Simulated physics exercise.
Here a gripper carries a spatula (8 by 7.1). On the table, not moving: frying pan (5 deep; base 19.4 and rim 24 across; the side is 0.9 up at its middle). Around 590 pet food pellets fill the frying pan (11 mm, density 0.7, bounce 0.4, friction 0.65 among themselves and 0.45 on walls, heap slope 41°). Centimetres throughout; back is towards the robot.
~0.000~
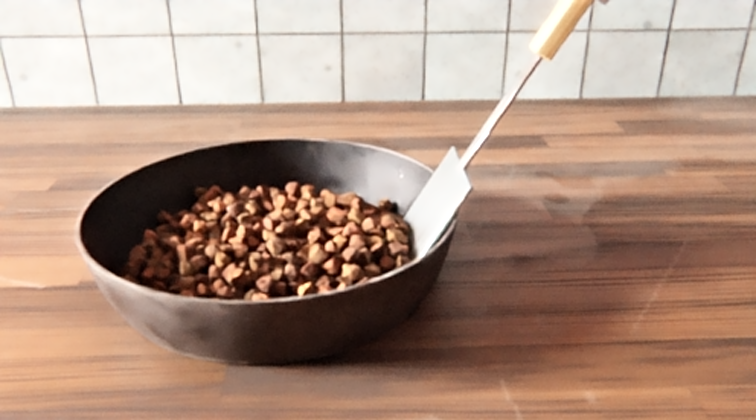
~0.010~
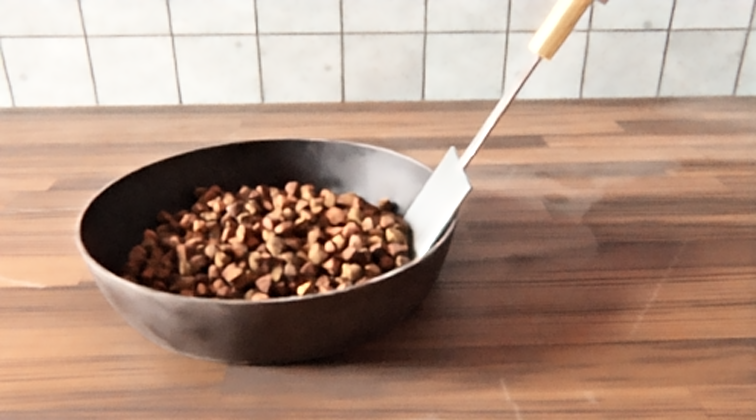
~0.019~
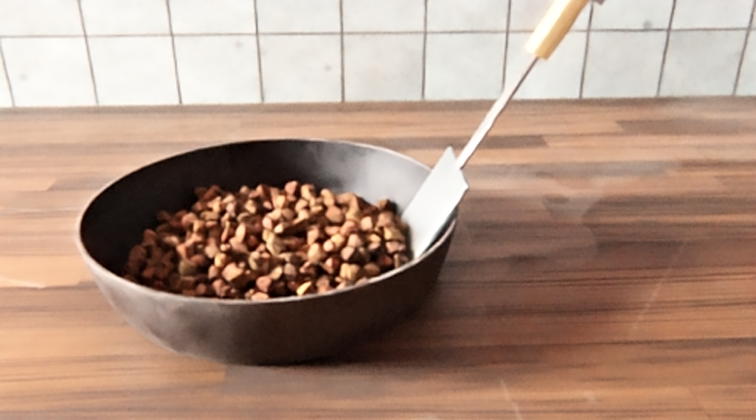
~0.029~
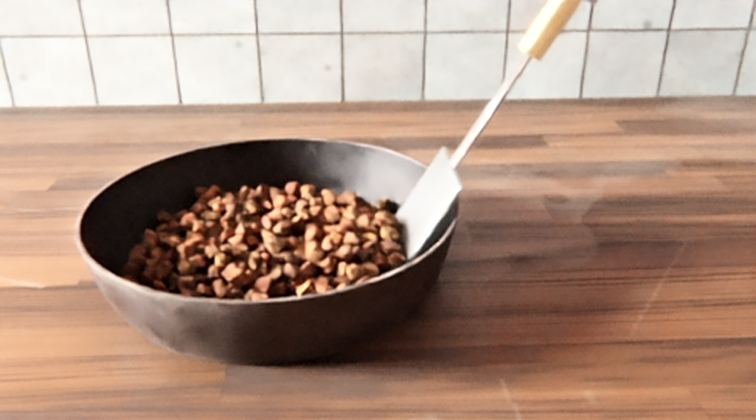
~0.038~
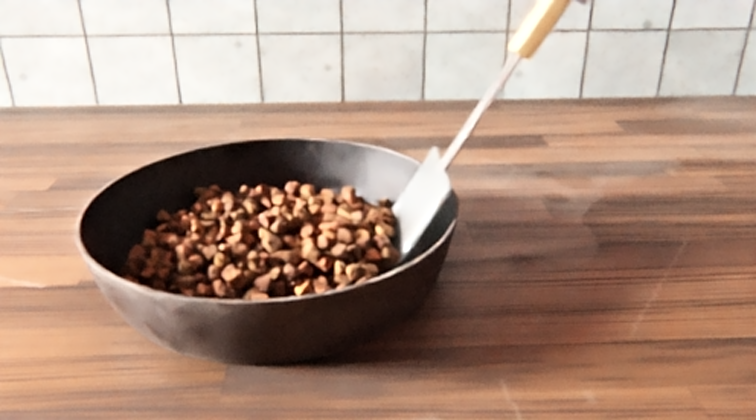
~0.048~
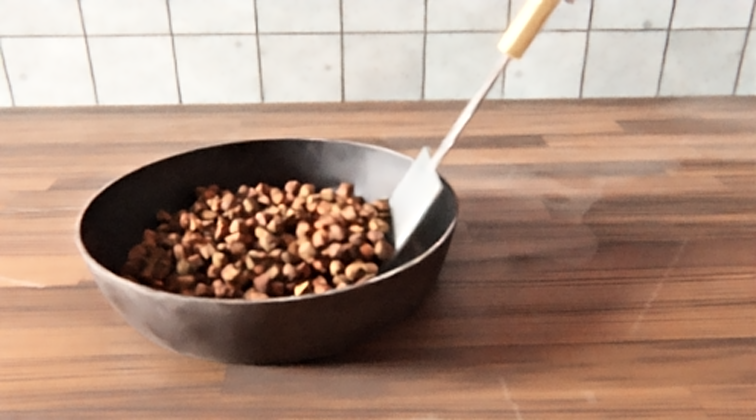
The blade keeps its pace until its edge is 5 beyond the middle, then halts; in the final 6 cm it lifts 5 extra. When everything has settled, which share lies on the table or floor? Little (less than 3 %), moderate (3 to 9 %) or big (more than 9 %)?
Share on the table or floor: Moderate (3 to 9 %).
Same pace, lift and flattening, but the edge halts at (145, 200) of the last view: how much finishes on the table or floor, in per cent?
Some 15 per cent.
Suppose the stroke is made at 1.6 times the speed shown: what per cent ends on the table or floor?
Some 15 per cent.
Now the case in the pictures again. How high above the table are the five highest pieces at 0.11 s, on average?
Some 5 cm.
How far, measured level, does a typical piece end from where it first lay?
About 2 cm.
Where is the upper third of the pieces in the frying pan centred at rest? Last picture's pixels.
Around (162, 226).
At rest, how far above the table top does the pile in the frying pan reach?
Roughly 6.0 cm.
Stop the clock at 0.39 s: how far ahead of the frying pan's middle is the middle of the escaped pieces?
About 16 cm.
After 0.11 s, sloping 59°, highest piece 6 above the table; 589 in the frying pan.
After 0.16 s, sloping 59°, highest piece 8 above the table; 589 in the frying pan.
After 0.39 s, sloping 59°, highest piece 6 above the table; 555 in the frying pan, 28 on the table or floor, 6 on the blade or in flight.
After 1.44 s, sloping 59°, highest piece 6 above the table; 555 in the frying pan, 34 on the table or floor.
At rest, 555 in the frying pan, 34 on the table or floor. That is 6 % on the table or floor.
